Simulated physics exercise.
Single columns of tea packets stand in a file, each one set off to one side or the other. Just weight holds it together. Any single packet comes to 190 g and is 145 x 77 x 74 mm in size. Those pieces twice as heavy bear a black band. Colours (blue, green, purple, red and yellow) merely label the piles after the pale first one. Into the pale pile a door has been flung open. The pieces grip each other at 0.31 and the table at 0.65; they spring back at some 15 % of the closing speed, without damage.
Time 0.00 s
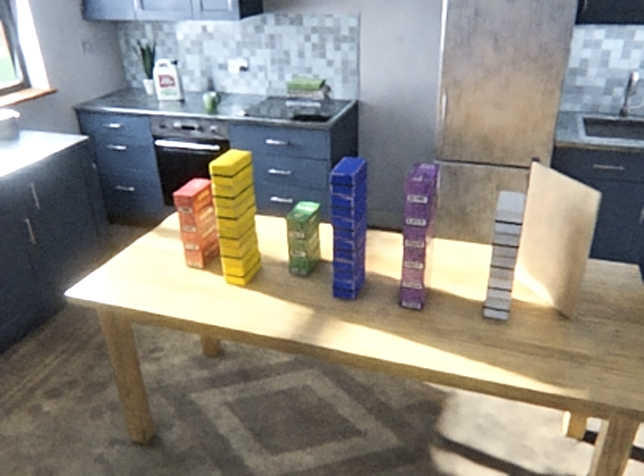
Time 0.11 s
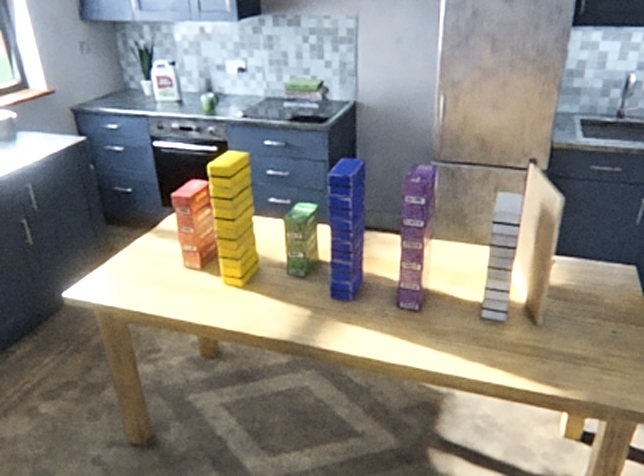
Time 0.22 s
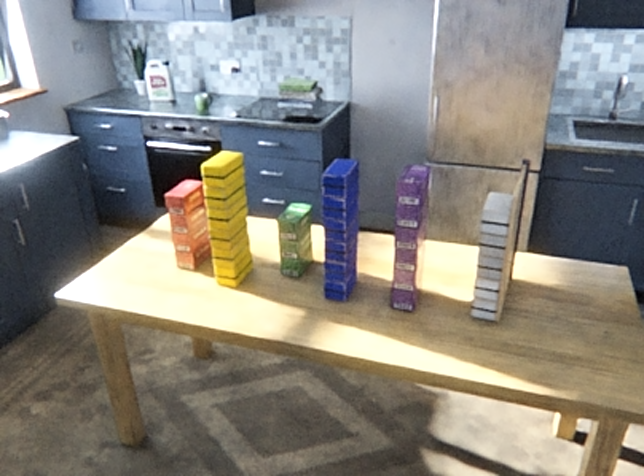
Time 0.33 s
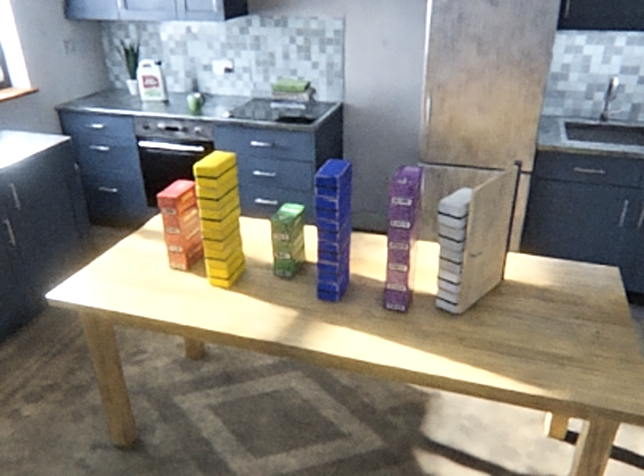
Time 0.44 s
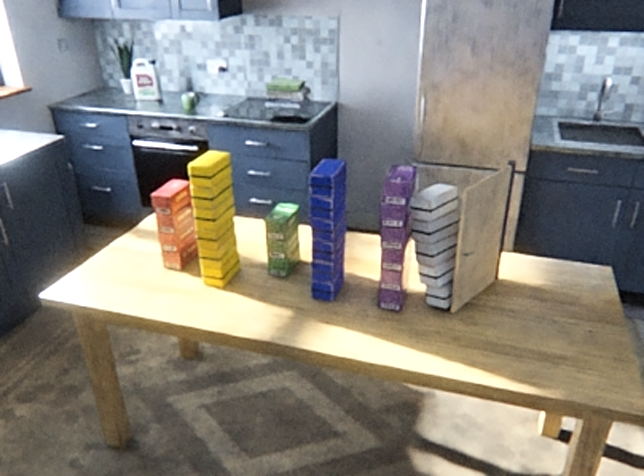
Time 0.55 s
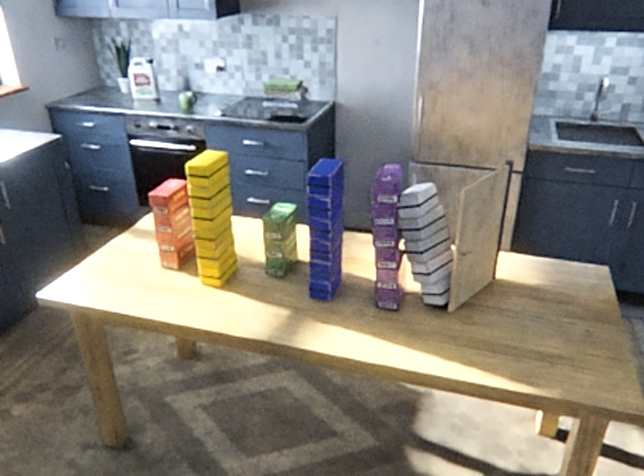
A wooden panel swung around on the table into the white stack at the right end, bending it leftward against the purple one, while the blue, green, yellow and red stacks stayed standing.
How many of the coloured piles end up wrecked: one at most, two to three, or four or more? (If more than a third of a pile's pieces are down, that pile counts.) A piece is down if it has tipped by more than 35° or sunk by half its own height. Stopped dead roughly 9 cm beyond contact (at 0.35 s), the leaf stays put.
Four or more.
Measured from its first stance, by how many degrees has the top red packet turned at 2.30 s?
80°.
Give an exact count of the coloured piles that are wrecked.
The number is 5.
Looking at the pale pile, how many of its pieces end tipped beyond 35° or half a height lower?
5 pieces.
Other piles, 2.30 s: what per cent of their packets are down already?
At that moment 90 per cent.
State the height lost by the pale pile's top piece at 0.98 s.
Some 24 centimetres.
By 0.98 s, 5 of the pale pile down; none of the 25 other packets down, 12 disturbed; top purple packet tilted 25°, 31 mm lower; top blue packet tilted 7°.
By 1.52 s, 5 of the pale pile down; 16 of the 25 other packets down; top yellow packet tilted 59°, 30 mm lower; top green packet tilted 47°, 8 cm lower.
By 2.30 s, 5 of the pale pile down; 23 of the 25 other packets down; top green packet upside down; top yellow packet upside down.
When it is over (3.2 s), 5 of the pale pile down; 23 of the 25 other packets down; top green packet upside down; top blue packet upside down. Wrecked, blue, green, purple, red and yellow. In pixels of the last frame, middles, top green packet near (207, 237).
